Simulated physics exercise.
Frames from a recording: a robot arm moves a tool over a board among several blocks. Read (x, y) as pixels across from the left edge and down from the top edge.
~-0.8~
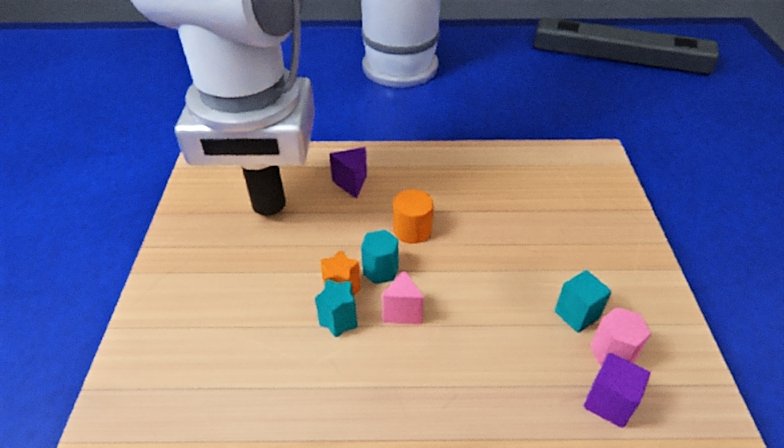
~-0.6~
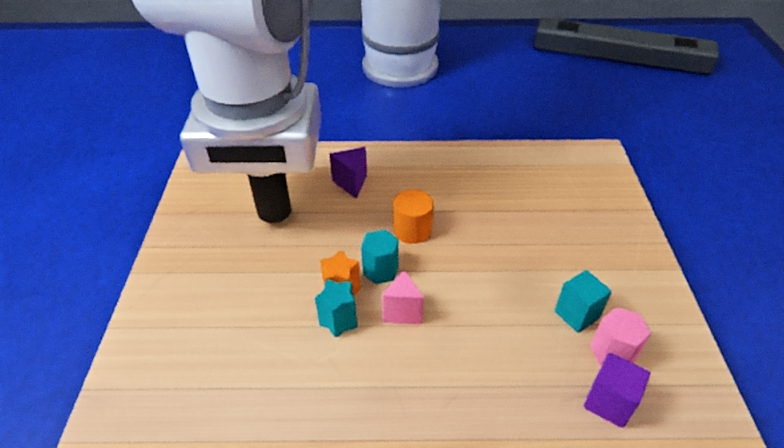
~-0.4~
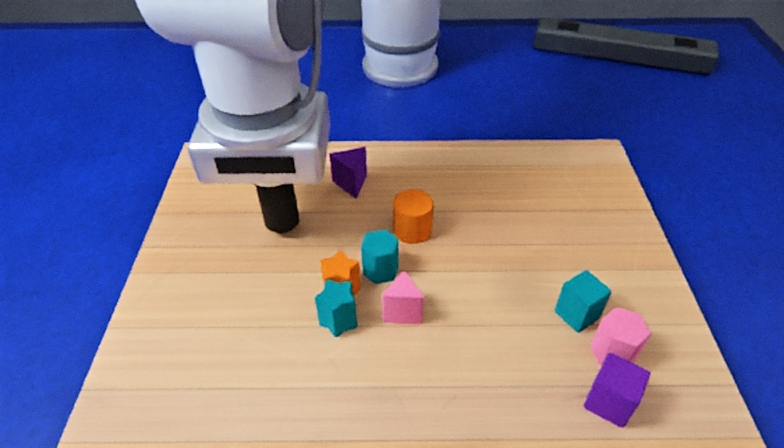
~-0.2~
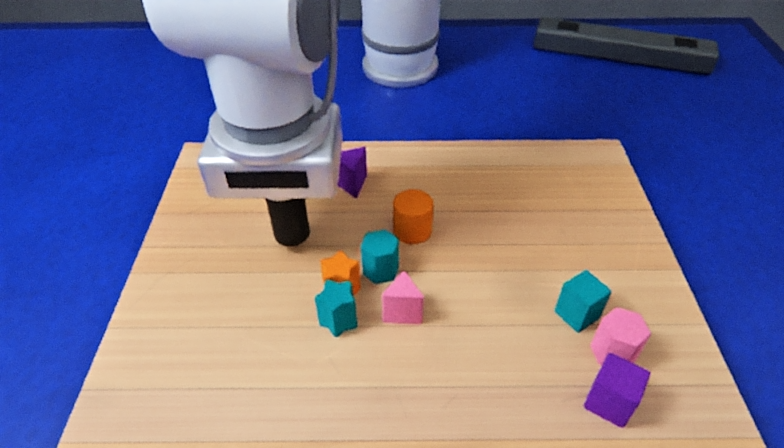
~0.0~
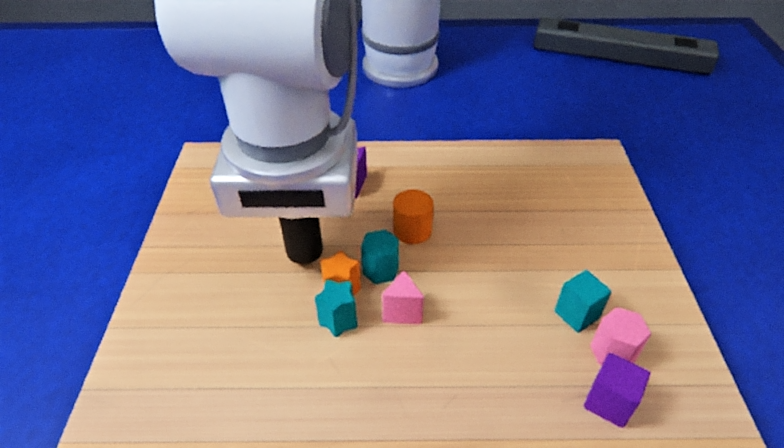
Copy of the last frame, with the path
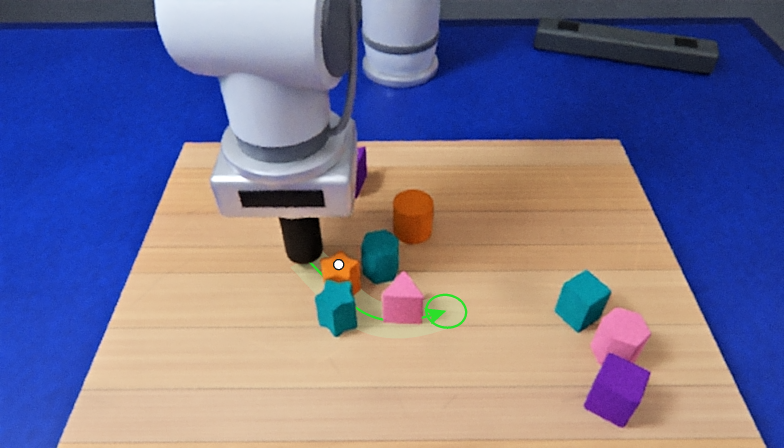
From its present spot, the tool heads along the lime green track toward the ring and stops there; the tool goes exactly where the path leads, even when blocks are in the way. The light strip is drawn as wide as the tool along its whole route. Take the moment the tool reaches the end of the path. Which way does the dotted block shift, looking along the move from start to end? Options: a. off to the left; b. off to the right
b.
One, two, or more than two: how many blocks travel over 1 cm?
It should be three or more, as far as I can tell.
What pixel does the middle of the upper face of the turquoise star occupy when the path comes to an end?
Around pixel (347, 319).
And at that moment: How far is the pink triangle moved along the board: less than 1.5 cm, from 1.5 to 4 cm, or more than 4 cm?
Movement: Over 4 cm.
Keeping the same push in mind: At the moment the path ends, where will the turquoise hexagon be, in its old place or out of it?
It stays.
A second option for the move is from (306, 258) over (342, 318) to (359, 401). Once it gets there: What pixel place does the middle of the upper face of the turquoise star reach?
Located at (372, 412).
The line goes from (306, 258) over (339, 293) and (387, 320) to (446, 311); the dot is on the orange star.
On the path given first. One third of the way, tool at (339, 285); turquoise star at (343, 310), turned 25° clockwise; orange star at (361, 284), turned 15° anticlockwise.
Two thirds of the way, tool at (387, 313); turquoise star at (347, 319), turned 75° clockwise; orange star at (407, 319); pink triangle at (427, 293), turned 70° anticlockwise.
At the end, tool at (447, 303); turquoise star at (347, 319), turned 75° clockwise; orange star at (419, 324), turned 30° clockwise; turquoise hexagon unmoved; pink triangle at (483, 286), turned 25° anticlockwise.
